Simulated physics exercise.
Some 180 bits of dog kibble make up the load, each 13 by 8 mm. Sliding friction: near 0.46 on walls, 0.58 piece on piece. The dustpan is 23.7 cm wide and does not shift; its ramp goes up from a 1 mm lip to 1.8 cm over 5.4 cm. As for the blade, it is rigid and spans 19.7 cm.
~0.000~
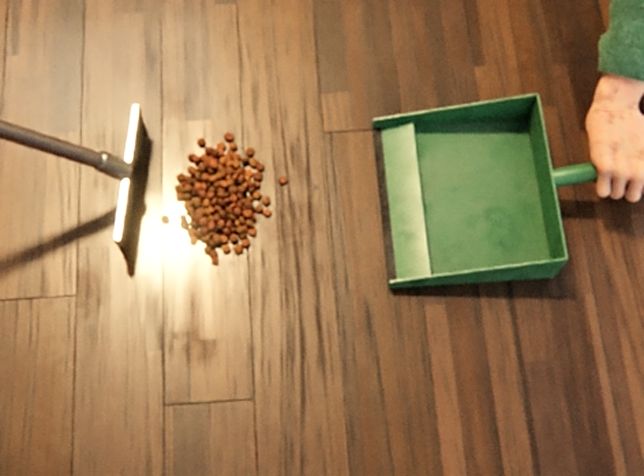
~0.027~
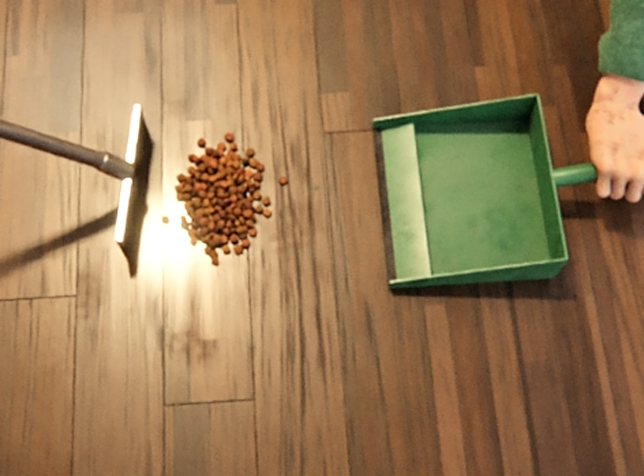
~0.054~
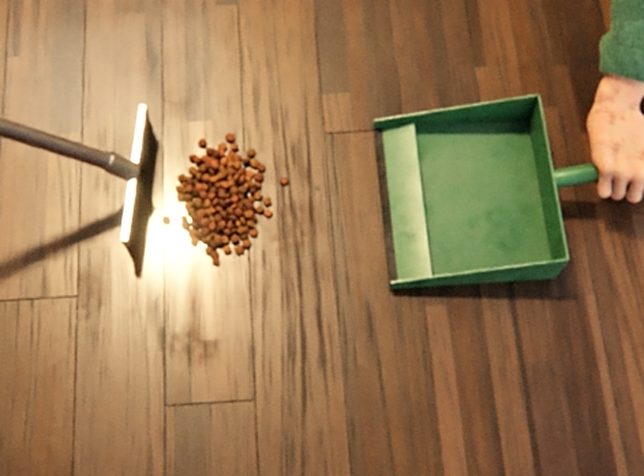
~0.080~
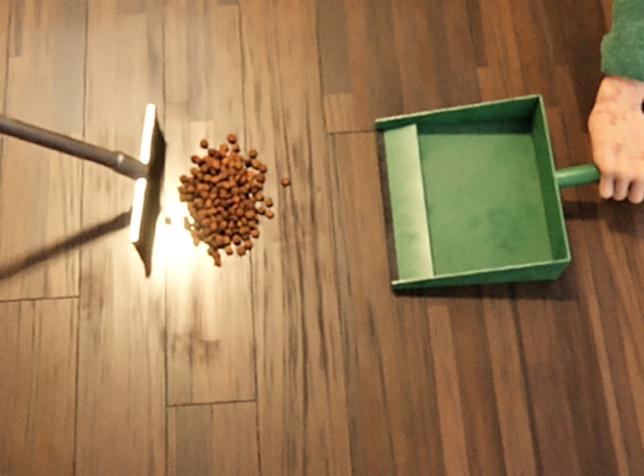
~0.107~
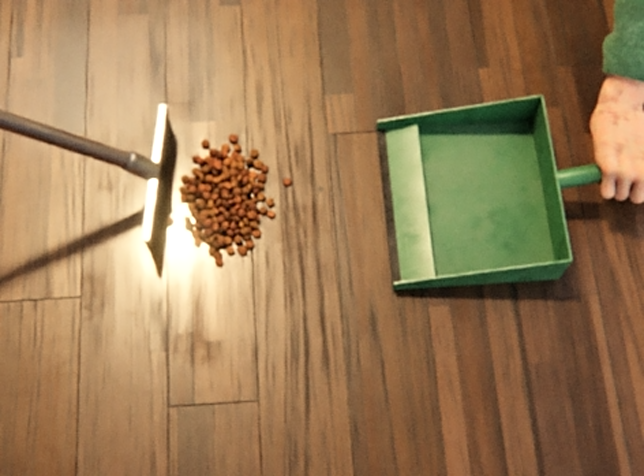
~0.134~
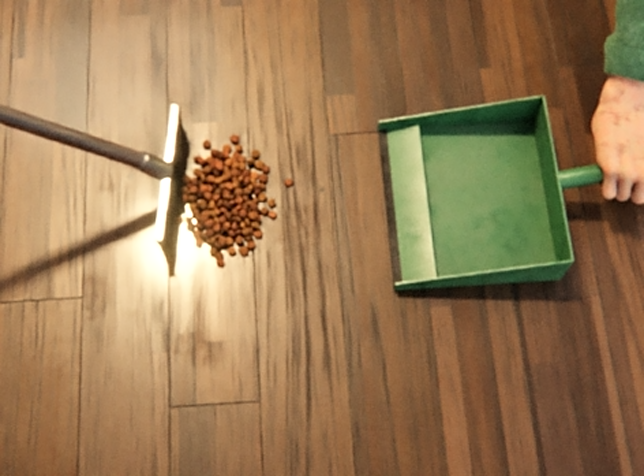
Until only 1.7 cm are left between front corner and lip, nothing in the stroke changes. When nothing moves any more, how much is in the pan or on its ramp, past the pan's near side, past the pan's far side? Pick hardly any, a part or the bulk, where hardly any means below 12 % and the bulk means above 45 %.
Pan: A part; near side: Hardly any; far side: Hardly any.
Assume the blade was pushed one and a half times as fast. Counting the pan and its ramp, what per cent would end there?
It would come to roughly 35 percent.
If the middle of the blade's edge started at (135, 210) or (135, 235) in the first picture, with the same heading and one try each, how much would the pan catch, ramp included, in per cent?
First try about 35 per cent, second about 35 per cent.
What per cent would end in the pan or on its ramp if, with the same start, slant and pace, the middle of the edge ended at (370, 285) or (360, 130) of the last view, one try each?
About 25 and 15 per cent.
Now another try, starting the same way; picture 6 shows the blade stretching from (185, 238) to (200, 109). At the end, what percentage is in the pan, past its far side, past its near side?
Pan 45; far 5; near 5.
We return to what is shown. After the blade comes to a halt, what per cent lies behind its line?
Some 10 percent of it.
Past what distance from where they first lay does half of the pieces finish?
I'd put it near 22 cm.
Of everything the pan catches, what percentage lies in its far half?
Share: Approx. 80 %.
After 0.37 s, middle of the blade 16 cm from the lip; 0 % over the lip, far side 5 %, near side 0 %.
After 0.53 s, middle of the blade 7 cm from the lip; 0 % over the lip, far side 5 %, near side 0 %.
Then, at 0.82 s, middle of the blade 3 cm from the lip; 30 % over the lip, far side 5 %, near side 0 %.
By 1.2 s all is still; pan 30 %, near side 0 %, far side 5 %, in front of the lip or behind the blade 65 %.
